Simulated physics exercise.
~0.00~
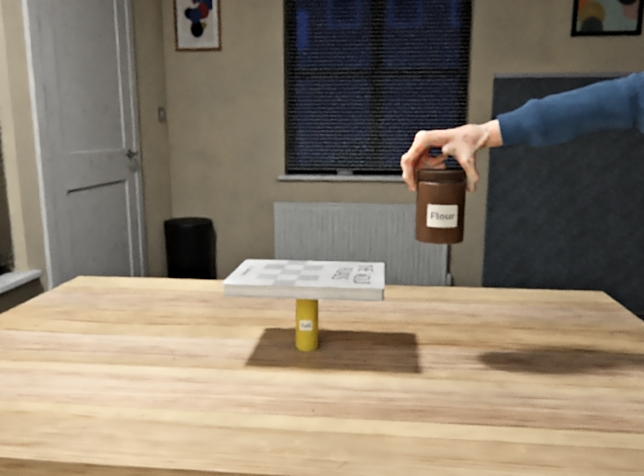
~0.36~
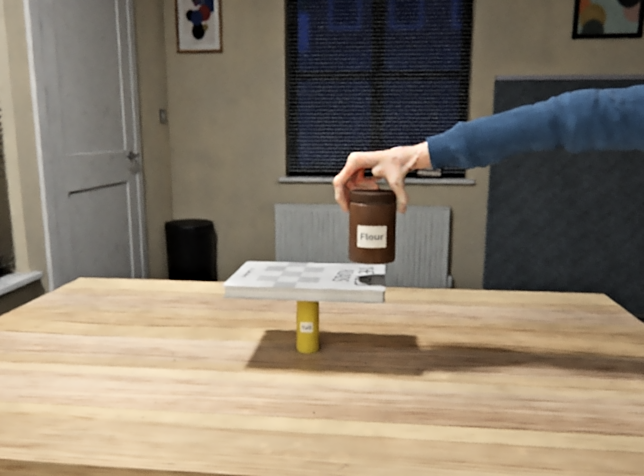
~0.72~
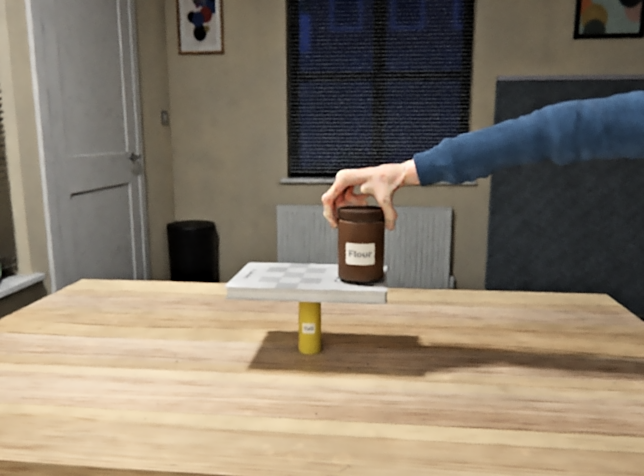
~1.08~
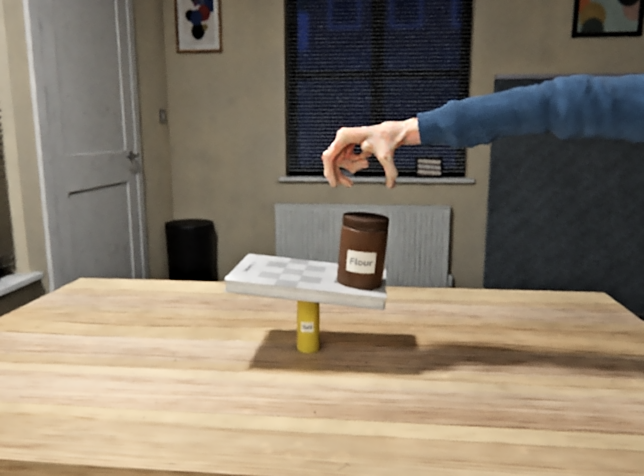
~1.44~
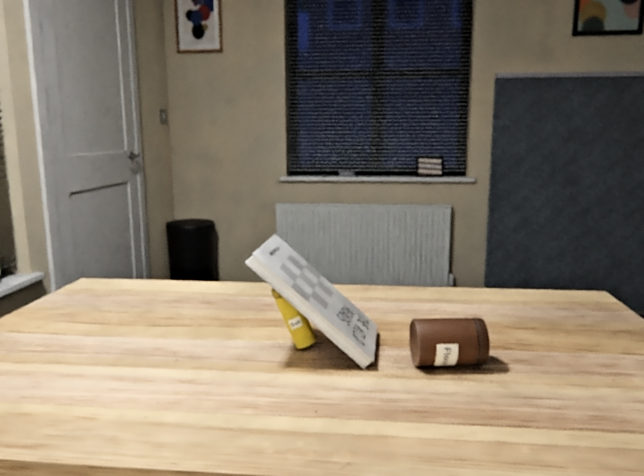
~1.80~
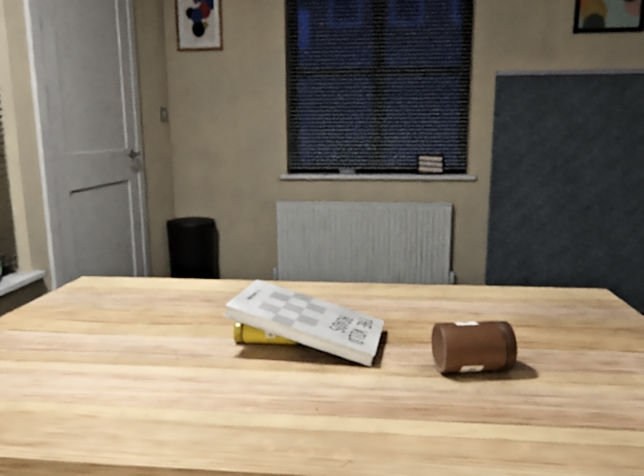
A hand sets a brown jar on a book's right edge, and the stack topples.
